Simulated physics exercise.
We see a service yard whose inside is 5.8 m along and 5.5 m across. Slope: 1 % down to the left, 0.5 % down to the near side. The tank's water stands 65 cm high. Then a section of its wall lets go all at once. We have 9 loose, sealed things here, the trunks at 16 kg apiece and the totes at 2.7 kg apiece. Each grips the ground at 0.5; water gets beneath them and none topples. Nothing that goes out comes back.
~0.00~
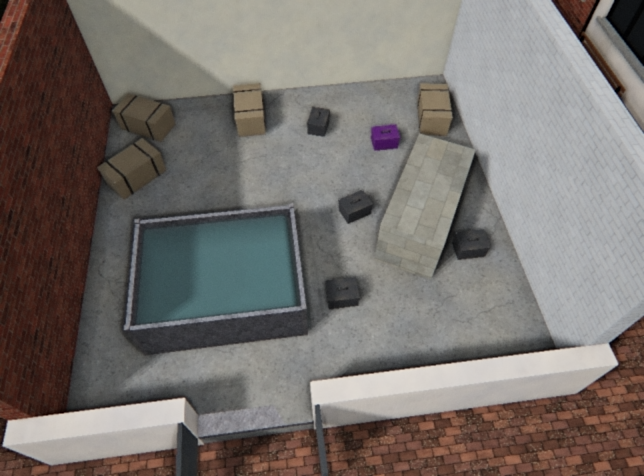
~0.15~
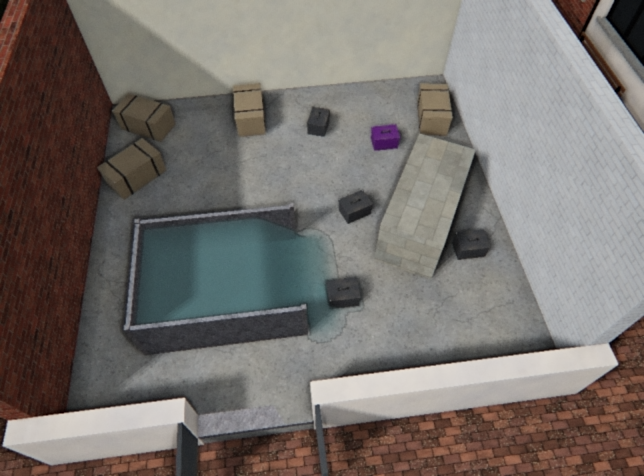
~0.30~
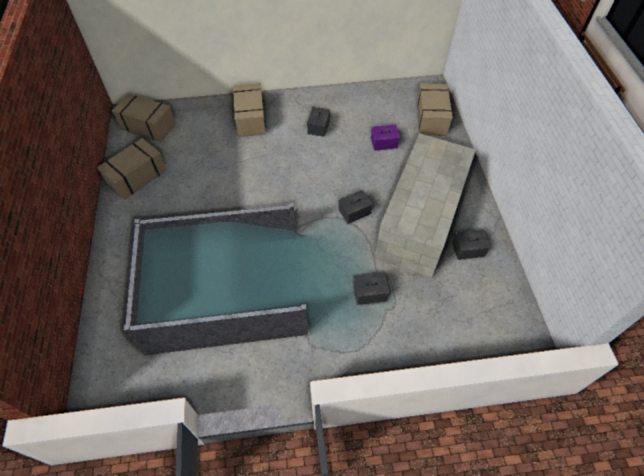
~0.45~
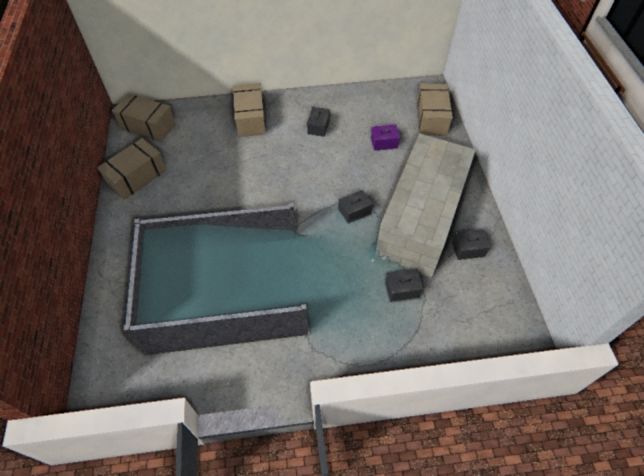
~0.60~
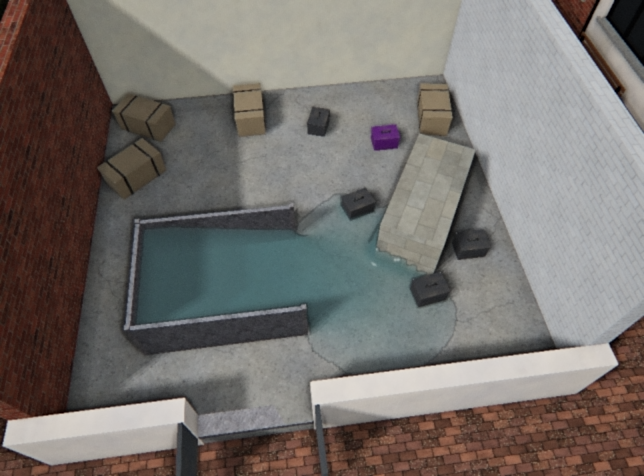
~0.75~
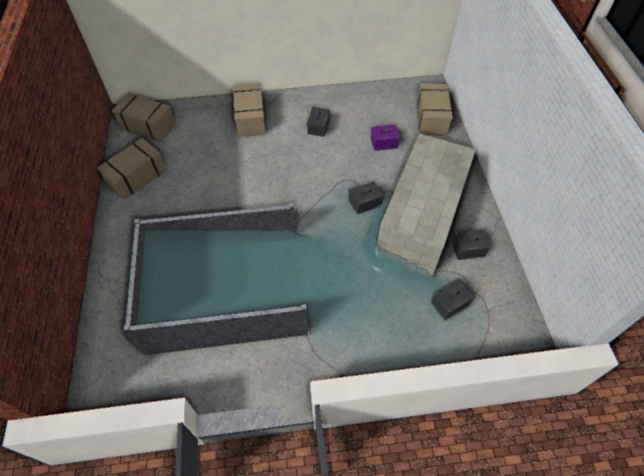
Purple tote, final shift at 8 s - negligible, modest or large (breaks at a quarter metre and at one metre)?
It ends a long distance off.
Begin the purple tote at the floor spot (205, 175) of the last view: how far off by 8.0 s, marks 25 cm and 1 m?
Observed: Object goes well off.
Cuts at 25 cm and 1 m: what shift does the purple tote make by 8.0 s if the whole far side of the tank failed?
From there, the purple tote gets moved partway.
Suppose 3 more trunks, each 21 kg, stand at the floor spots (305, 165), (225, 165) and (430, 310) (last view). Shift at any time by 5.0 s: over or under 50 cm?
The first one ends up inside that, the second inside that, the third beyond that.
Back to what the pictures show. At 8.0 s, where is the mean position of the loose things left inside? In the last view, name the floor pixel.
I'd put it close to (231, 174) in the last view.
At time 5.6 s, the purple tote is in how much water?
Somewhere close to 10 cm.
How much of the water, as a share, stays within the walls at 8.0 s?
98 %.
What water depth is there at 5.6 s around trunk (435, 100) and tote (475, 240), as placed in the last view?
Roughly 9 and 13 cm.
After 1.6 s the purple tote is near (374, 106), 0.6 m from its start, aground; 0 of 9 are out; 2 afloat.
After 3.6 s the purple tote is near (359, 84), 1.1 m from its start, afloat; 0 of 9 are out; 6 afloat.
After 5.6 s the purple tote is near (241, 89), 2.5 m from its start, afloat; 0 of 9 are out; 6 afloat.
After 8.0 s the purple tote is near (118, 94), 4.4 m from its start, afloat; 0 of 9 are out; 9 afloat.
